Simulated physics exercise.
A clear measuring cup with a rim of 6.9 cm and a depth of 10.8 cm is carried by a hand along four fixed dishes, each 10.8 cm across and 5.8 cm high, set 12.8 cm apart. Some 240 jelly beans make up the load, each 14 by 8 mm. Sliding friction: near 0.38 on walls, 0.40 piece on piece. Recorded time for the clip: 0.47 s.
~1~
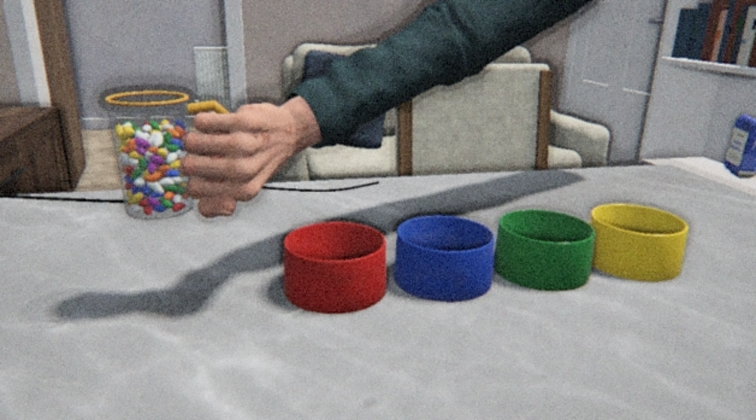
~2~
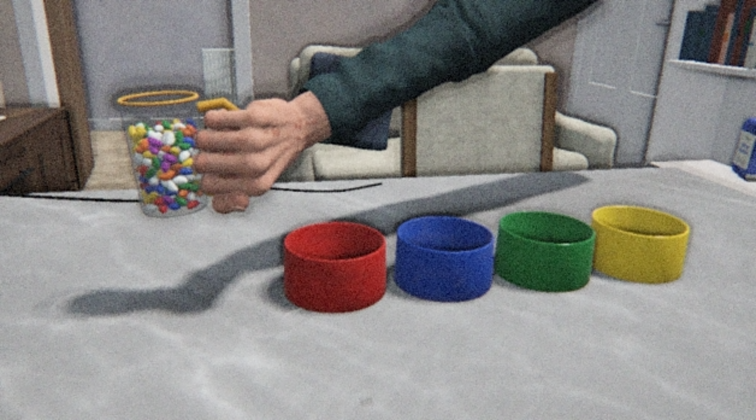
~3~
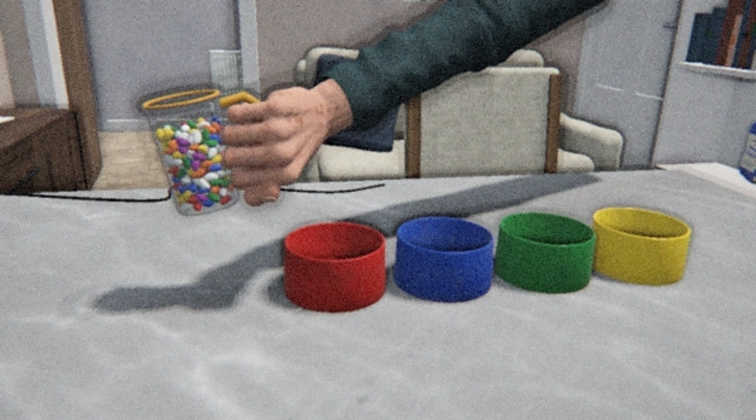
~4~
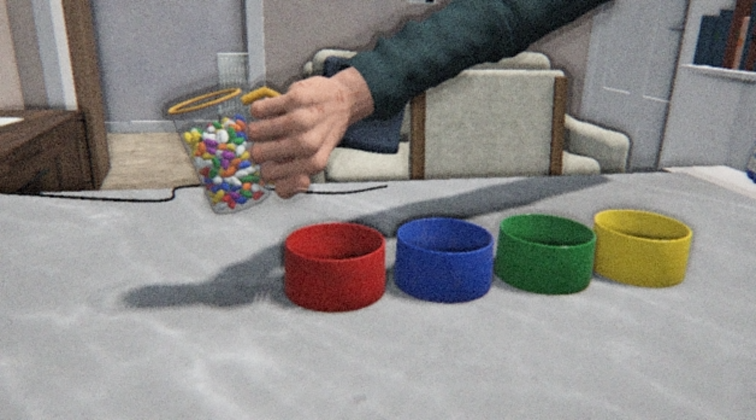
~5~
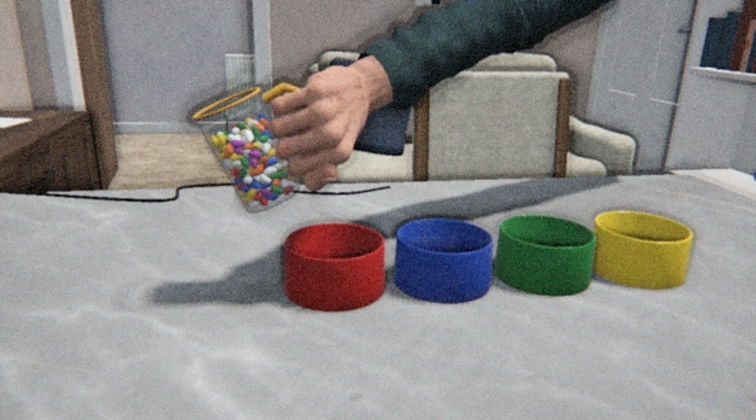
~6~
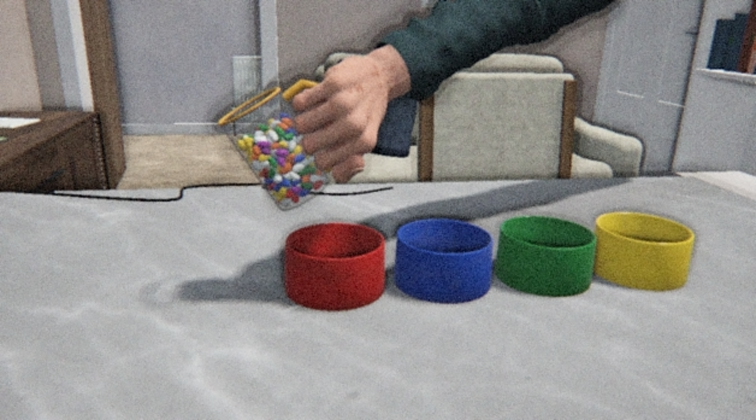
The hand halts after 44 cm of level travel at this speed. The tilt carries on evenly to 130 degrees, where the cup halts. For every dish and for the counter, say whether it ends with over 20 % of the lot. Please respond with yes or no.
Red no, blue no, green yes, yellow no, counter yes.
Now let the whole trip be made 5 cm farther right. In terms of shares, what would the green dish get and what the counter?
Then the green dish would get 100 and the counter 0.
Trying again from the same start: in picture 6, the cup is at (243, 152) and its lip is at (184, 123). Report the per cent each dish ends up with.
You'd end up with red at 10, blue at 90, green at 0 and yellow at 0.
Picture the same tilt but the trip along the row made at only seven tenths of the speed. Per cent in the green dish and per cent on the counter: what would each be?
Shares - green 0, counter 10.
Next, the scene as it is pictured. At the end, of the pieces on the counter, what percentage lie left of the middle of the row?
That works out to close to 60 per cent.
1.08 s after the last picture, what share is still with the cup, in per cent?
I'd estimate some 90 per cent of the load.
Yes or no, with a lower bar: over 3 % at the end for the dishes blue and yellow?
So blue is a pass and yellow is a miss.
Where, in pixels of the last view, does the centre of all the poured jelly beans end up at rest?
At about (515, 269).
Then, 0.65 s after the last picture, tilt 77 degrees; cup holds 100 %.
Then, 1.08 s after the last picture, tilt 108 degrees; cup holds 90 %, blue 5 %.
Then, 1.60 s after the last picture, tilt 130 degrees; cup holds 0 %, blue 10 %, green 55 %.
In the end, red 0 %, blue 10 %, green 50 %, yellow 0 %, counter 40 %.
